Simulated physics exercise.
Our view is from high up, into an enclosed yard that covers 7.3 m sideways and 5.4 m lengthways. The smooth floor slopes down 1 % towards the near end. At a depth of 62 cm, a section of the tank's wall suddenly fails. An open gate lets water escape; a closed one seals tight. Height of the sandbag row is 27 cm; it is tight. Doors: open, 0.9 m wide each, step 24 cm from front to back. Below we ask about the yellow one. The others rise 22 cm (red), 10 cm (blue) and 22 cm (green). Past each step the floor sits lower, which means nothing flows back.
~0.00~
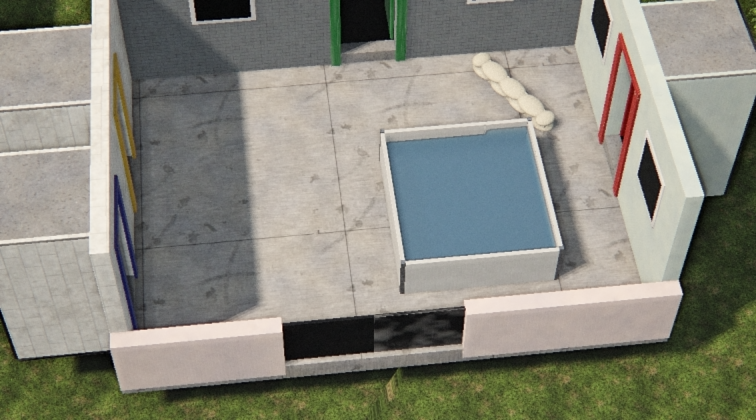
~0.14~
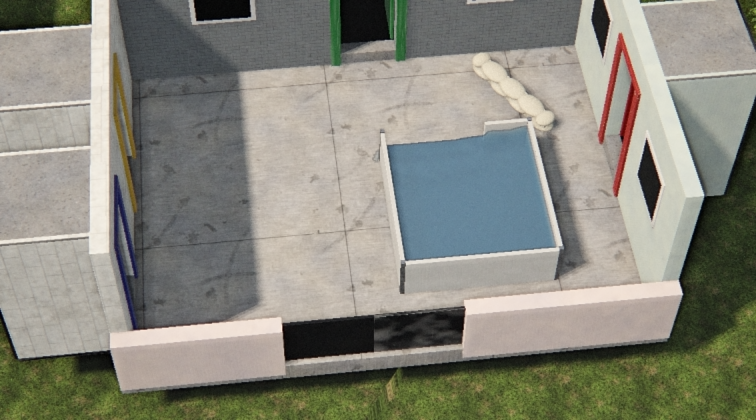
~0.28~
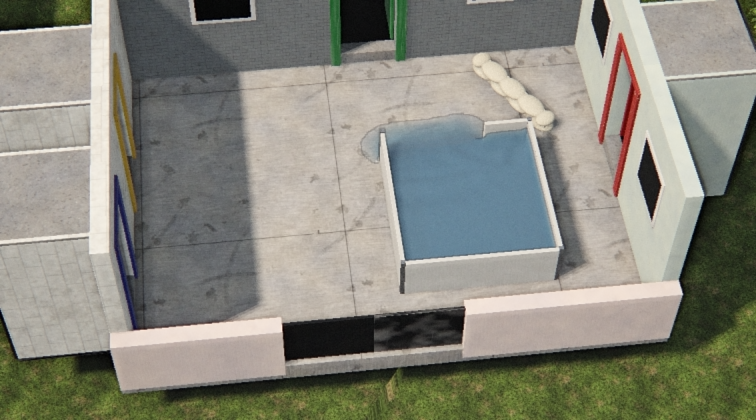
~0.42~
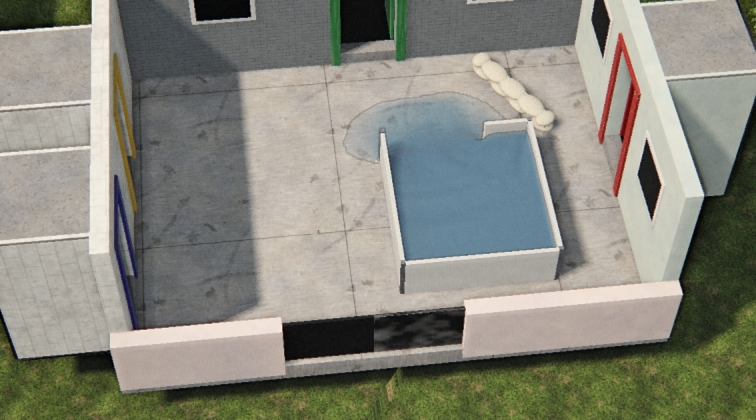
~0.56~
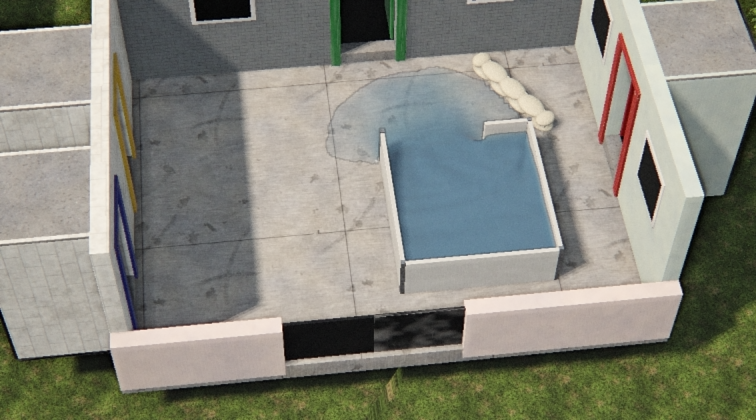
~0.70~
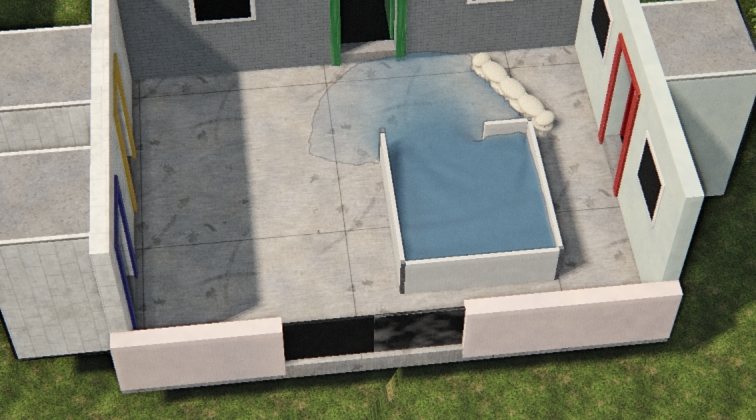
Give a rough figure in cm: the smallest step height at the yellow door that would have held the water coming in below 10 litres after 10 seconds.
13.5 cm.
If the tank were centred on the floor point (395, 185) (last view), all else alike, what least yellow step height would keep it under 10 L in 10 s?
In this case, 12.0 cm or so.
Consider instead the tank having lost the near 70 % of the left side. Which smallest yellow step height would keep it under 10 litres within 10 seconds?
Estimate: Near 16 cm.
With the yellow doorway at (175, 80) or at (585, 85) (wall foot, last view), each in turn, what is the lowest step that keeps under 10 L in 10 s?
About 16 cm for the first and 11.0 cm for the second.
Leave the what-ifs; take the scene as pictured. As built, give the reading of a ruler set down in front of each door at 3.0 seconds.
In cm: Yellow 5, red 3, blue 0, green 30.
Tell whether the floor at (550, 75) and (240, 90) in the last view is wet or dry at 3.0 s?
Note: Point one reached; point two reached.
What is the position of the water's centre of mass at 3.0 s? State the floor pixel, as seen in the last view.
(410, 154), roughly.
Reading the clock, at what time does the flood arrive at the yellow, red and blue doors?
Door yellow 3.0 s / door red 2.8 s / door blue 4.0 s.
After 1.4 s water covers 20 % of the floor, deepest (40 cm) near (432, 64); it has not reached the yellow door.
After 3.0 s water covers 40 % of the floor, deepest (31 cm) near (144, 87); 5 cm at the yellow door, 0 litres in over its 9 cm step.
After 10.0 s water covers 95 % of the floor, deepest (18 cm) near (382, 342); 9 cm at the yellow door, 55 litres in over its 9 cm step.
At the yellow door as built, the water arrived by 3.0 s and peaked near 16 cm at 4.0 s.
With a step of 11 cm, 29 litres would have come in within the 10 s; with 15 cm, 4 litres. So under 10 litres takes about 13.5 cm.
